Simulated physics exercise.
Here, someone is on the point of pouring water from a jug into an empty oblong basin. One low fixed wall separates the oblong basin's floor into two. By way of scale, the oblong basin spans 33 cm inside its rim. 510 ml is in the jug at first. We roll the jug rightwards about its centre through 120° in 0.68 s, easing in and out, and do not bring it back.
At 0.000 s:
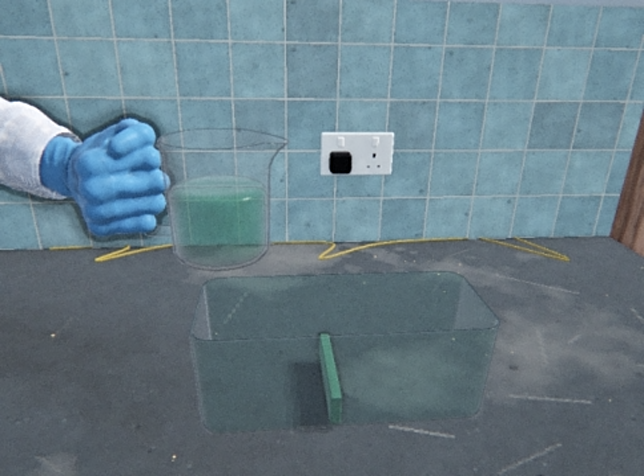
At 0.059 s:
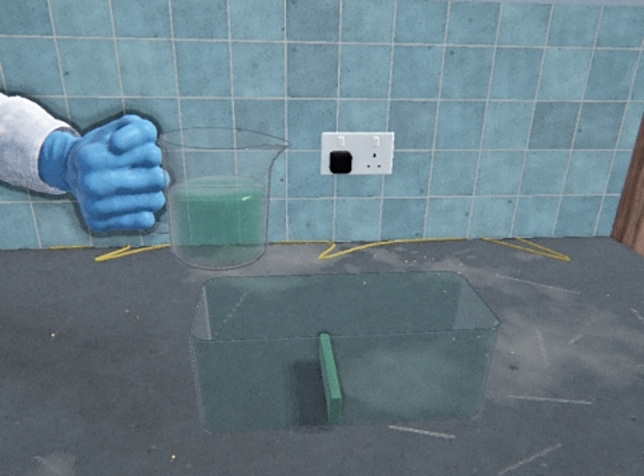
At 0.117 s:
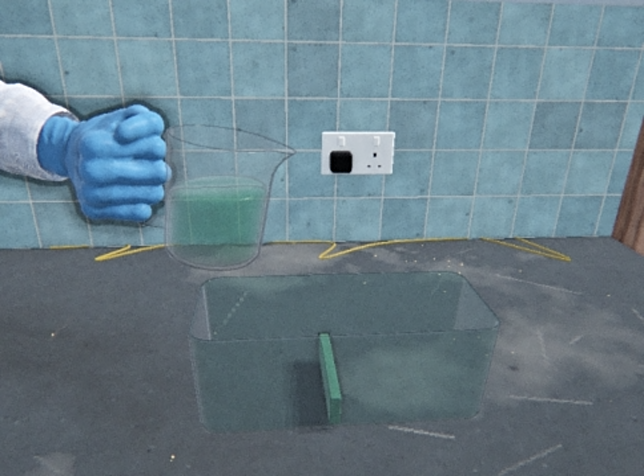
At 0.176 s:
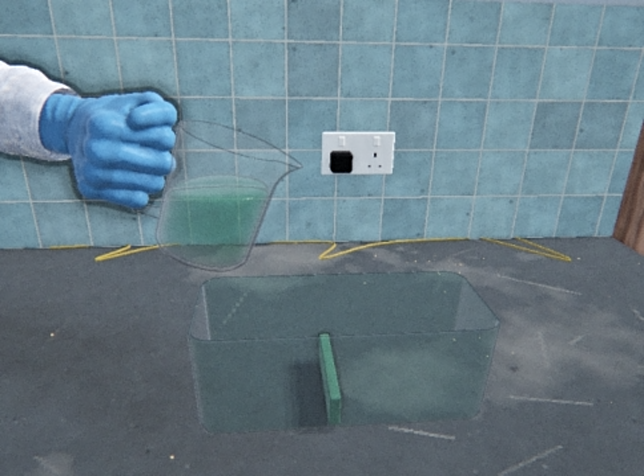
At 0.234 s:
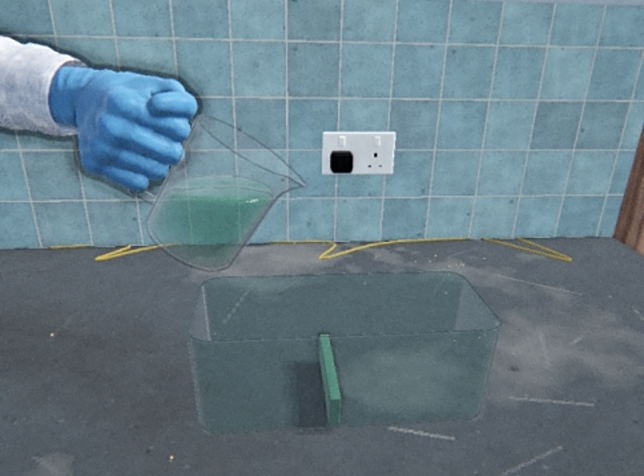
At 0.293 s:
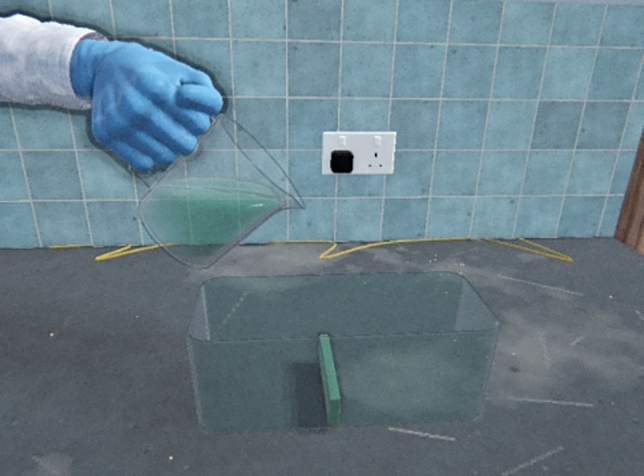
A blue-gloved hand in a white sleeve is at the left, seen from the front and slightly above a dark grey, scratched worktop against blue-green tiles. Beside it is a clear jug of green liquid, behind a transparent oblong basin with a short green upright divider, below a white wall socket. The jug rolls steadily rightwards to a steep lean as the hand rises slightly and shifts right, the liquid staying nearly level, while the camera stays still.
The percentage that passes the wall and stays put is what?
It is about 31 per cent.
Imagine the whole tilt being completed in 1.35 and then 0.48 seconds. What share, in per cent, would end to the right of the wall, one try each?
60 then 15 %.
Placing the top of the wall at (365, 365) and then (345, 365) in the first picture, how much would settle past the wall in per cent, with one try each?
Around 10 and 5 percent, in that order.
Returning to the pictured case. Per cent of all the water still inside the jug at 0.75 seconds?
Share remaining: Approx. 5 %.
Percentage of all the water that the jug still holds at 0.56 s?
Close to 50 percent of the liquid remains at that time.
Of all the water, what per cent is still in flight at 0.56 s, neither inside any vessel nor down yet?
Near 28 per cent at that time.
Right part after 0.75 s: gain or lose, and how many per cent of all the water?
The amount climbs by around 2.
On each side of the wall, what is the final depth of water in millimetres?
About 20 mm left, about 8 mm right.
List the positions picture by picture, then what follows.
In the first picture, it leans 0°; its right rim is at (290, 140); the water meets the walls at (170, 186) and (267, 185); the oblong basin's rim runs from (197, 308) to (480, 298); the wall's top is at (330, 364).
In the second picture, it leans 2°; its right rim is at (291, 142); the water meets the walls at (170, 186) and (267, 184).
In the third picture, it leans 9°; its right rim is at (297, 151); the water meets the walls at (170, 186) and (268, 184).
In the fourth picture, it leans 19°; its right rim is at (303, 165); the water meets the walls at (169, 187) and (271, 186).
In the fifth picture, it leans 32°; its right rim is at (308, 185); the water meets the walls at (162, 191) and (276, 189).
In the sixth picture, it leans 47°; its right rim is at (307, 207); the water meets the walls at (148, 191) and (286, 194).
After 0.56 s the tilt is 111° and 49 per cent is still to pour, 16 is left of the wall and 8 right of it.
After 0.75 s the tilt is 120° and 5 per cent is still to pour, 60 is left of the wall and 29 right of it.
After 0.96 s the tilt is 120° and 0 per cent is still to pour, 67 is left of the wall and 30 right of it.
After 1.18 s the tilt is 120° and 0 per cent is still to pour, 67 is left of the wall and 31 right of it.
In the end 67 per cent lies left of the wall, 31 right of it and 2 outside.
